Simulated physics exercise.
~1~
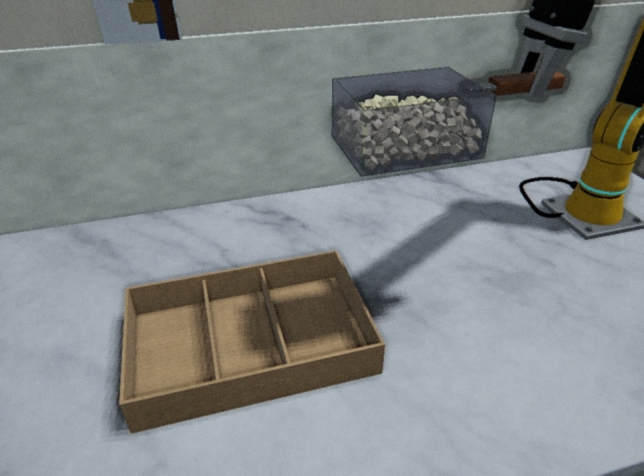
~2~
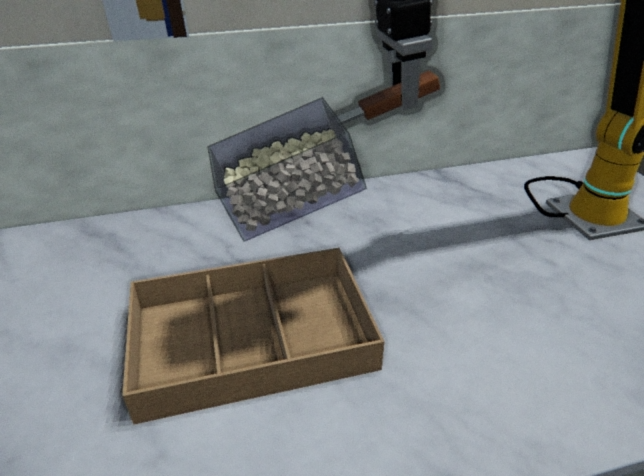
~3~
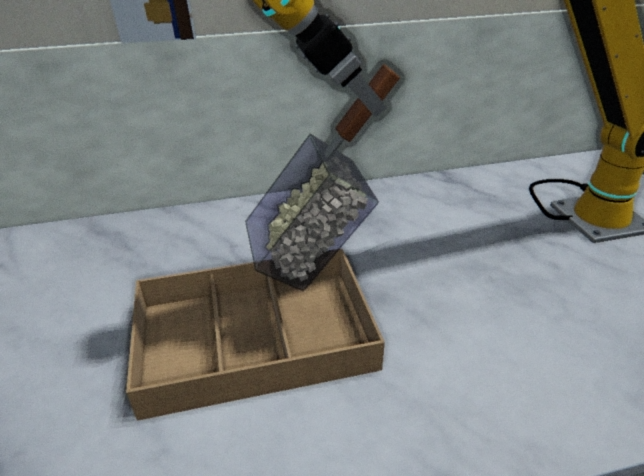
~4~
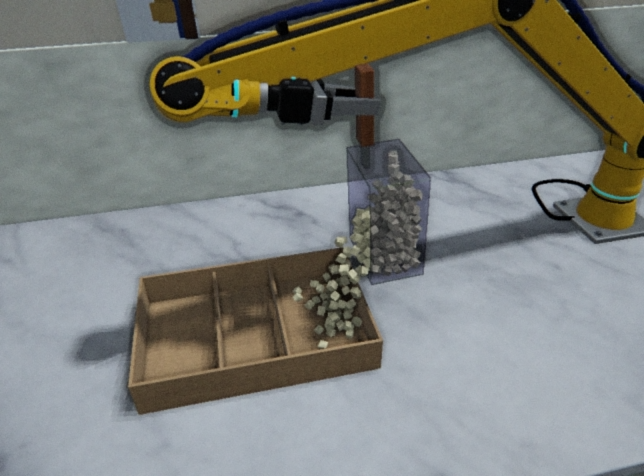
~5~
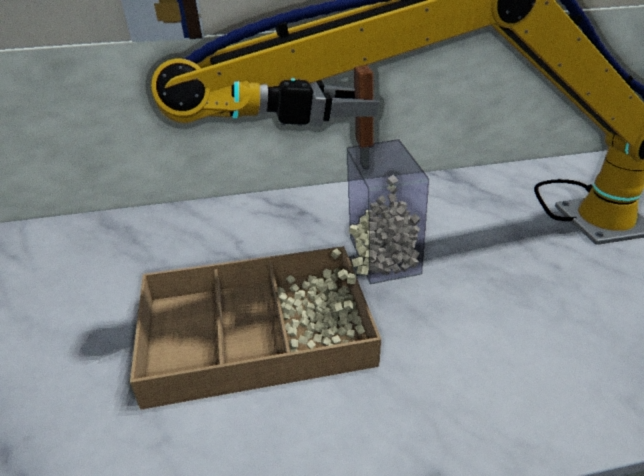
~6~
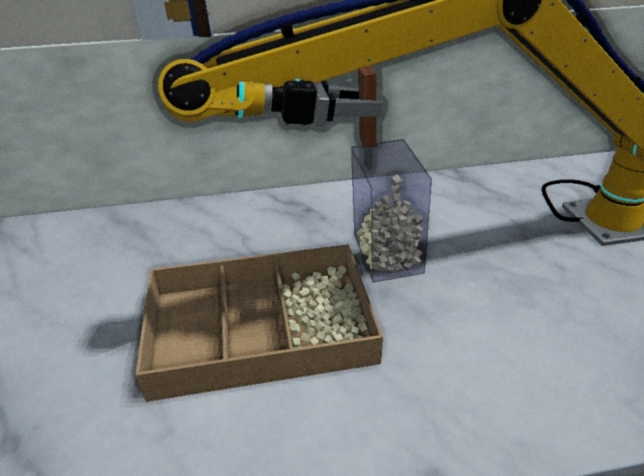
A yellow robot arm tips a clear scoop, pouring pale cubes into a wooden tray's right section.
